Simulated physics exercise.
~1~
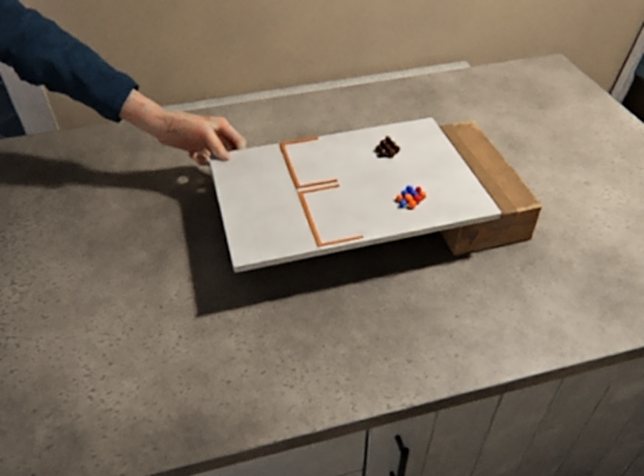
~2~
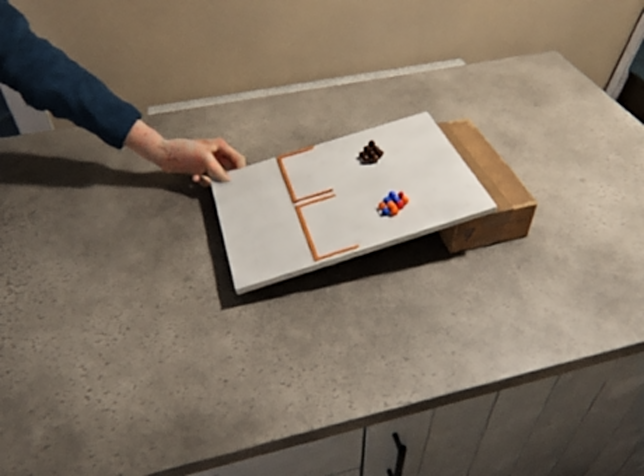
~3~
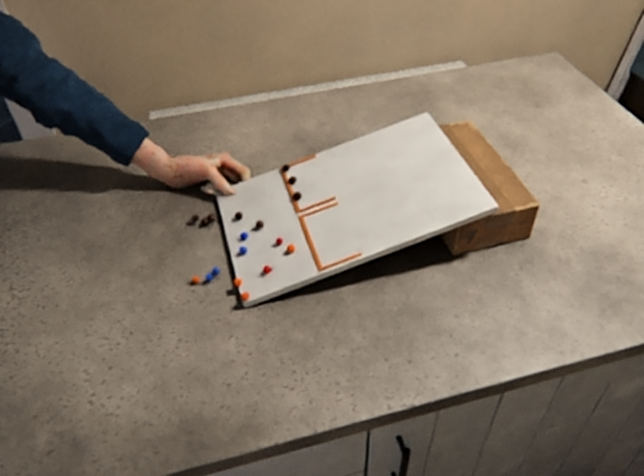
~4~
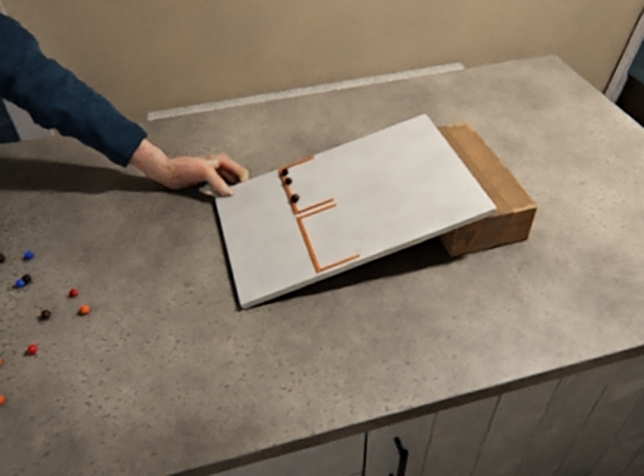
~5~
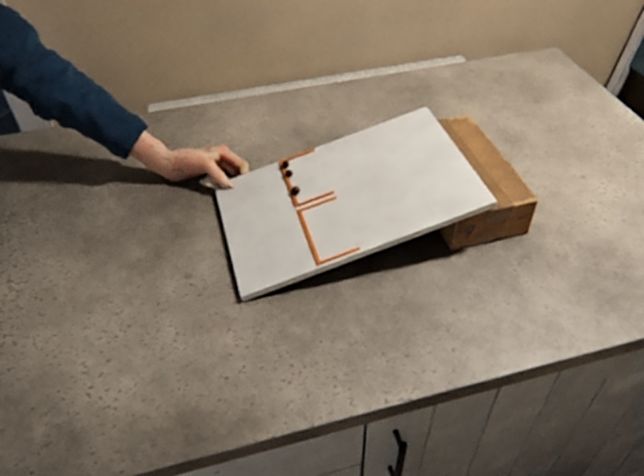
A hand in a dark blue sleeve holds the left end of a white board on a speckled grey counter, seen from above at an angle, while the right end rests on a wooden block. Dark beads sit at the back and red, blue and orange ones at the front, with orange barriers to their left. The hand lowers its end, and both clusters slide down leftward. The colourful beads all pass their barrier, while some dark ones stay behind theirs. The escaped beads roll off across the counter and out of view, leaving a few dark beads caught at the back.
